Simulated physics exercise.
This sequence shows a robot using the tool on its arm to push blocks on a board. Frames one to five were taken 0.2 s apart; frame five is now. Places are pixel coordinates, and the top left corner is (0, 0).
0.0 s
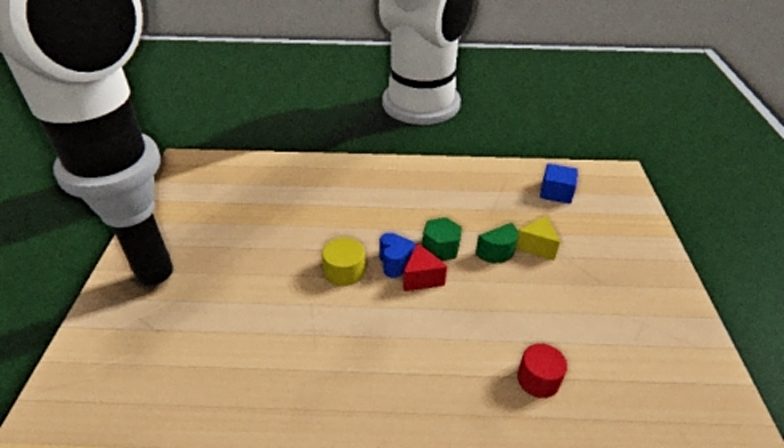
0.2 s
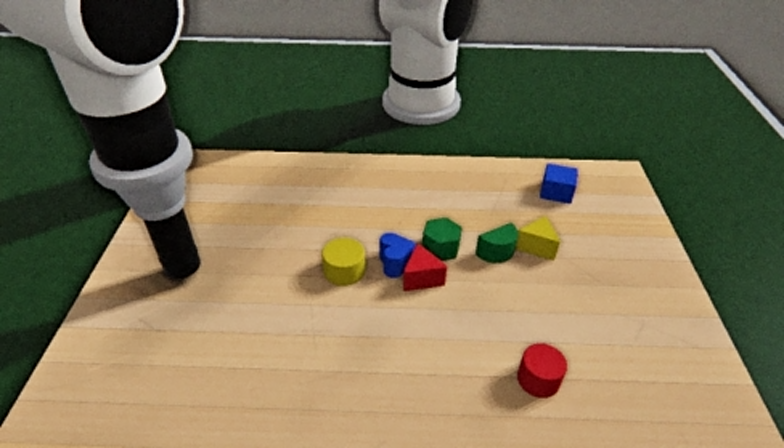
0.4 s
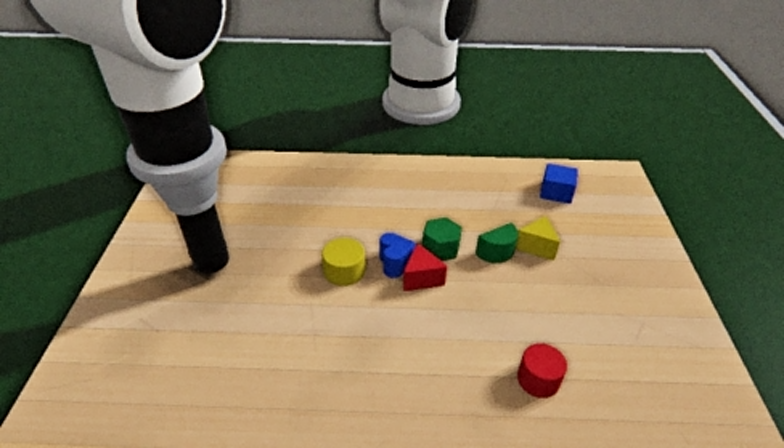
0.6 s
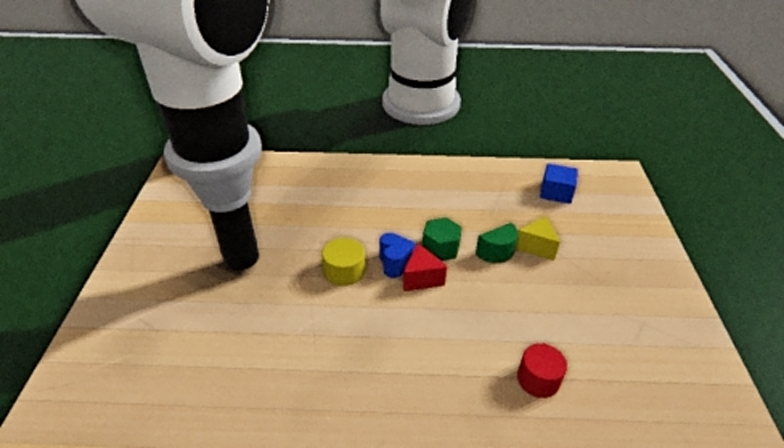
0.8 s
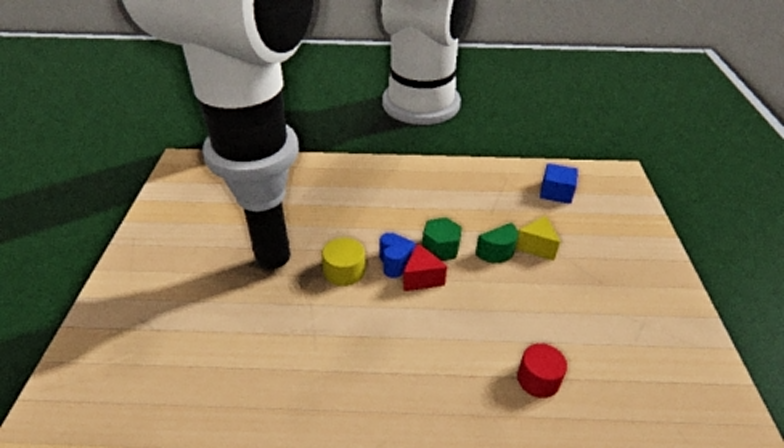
At first, a robot arm holds its dark tool near the left edge of a wooden board scattered with yellow, blue, red and green blocks. The tool then slides steadily right across the board, drawing close to the yellow round block, while all the blocks stay still.
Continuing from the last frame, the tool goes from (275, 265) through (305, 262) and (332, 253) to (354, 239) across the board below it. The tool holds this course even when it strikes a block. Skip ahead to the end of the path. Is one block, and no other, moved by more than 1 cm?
Yes, it checks out.
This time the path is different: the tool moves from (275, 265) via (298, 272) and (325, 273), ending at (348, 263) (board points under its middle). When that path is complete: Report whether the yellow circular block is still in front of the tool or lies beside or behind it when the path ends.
That block remains ahead.
What follows on the original path. Halfway along, tool at (319, 251); yellow circular block at (351, 252).
At the end, tool at (353, 232); yellow circular block at (361, 252); blue heart block in place.
